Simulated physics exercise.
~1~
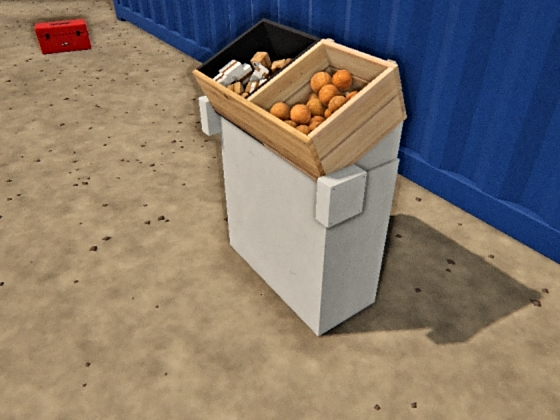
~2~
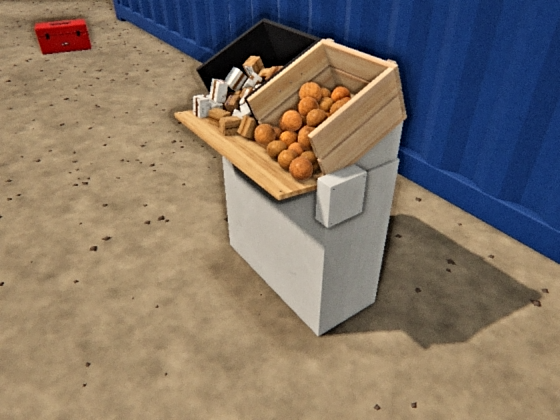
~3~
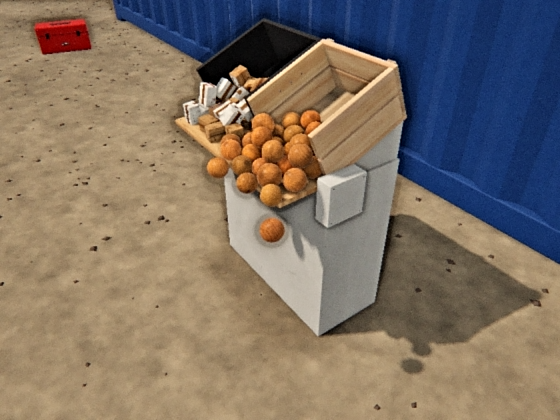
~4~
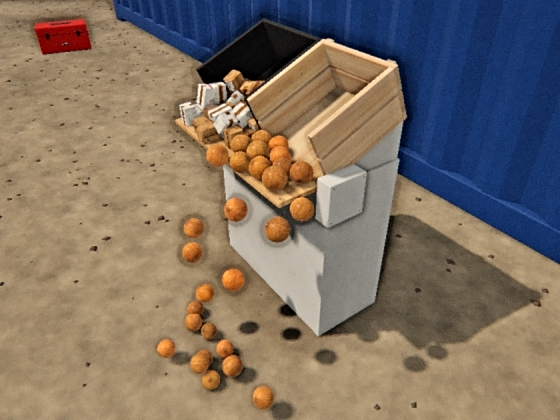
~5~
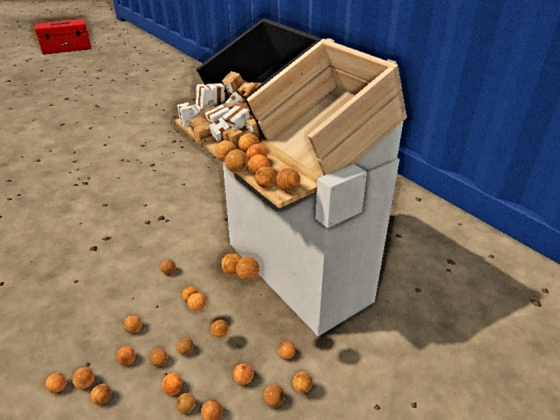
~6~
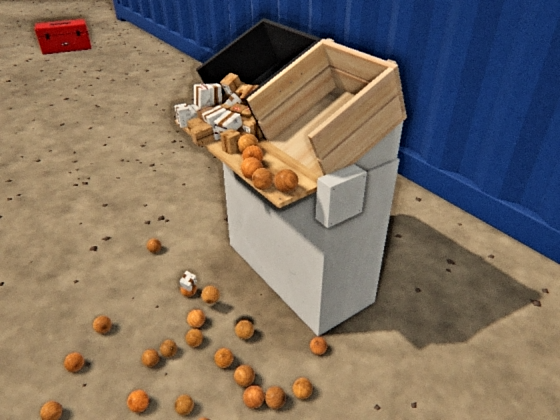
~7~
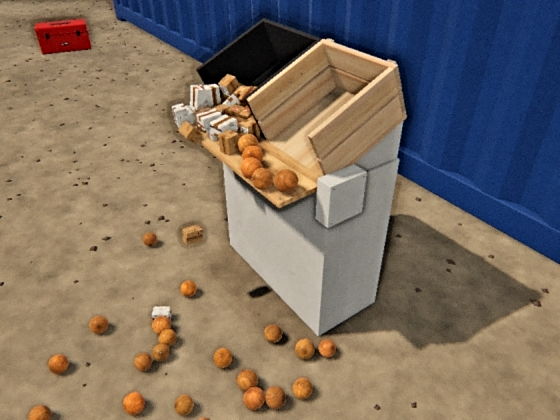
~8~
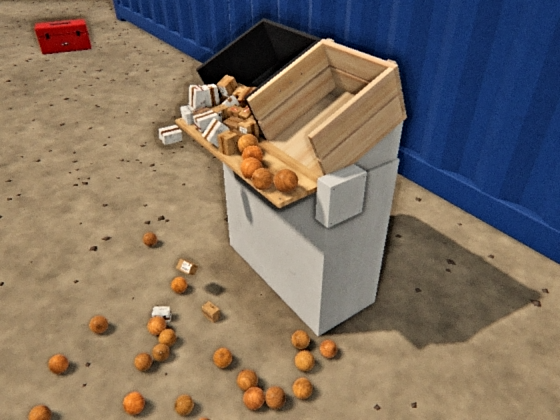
Orange balls spilling from a tilted wooden hopper as its front flap drops, most scattering on sandy ground with a few small parcels.
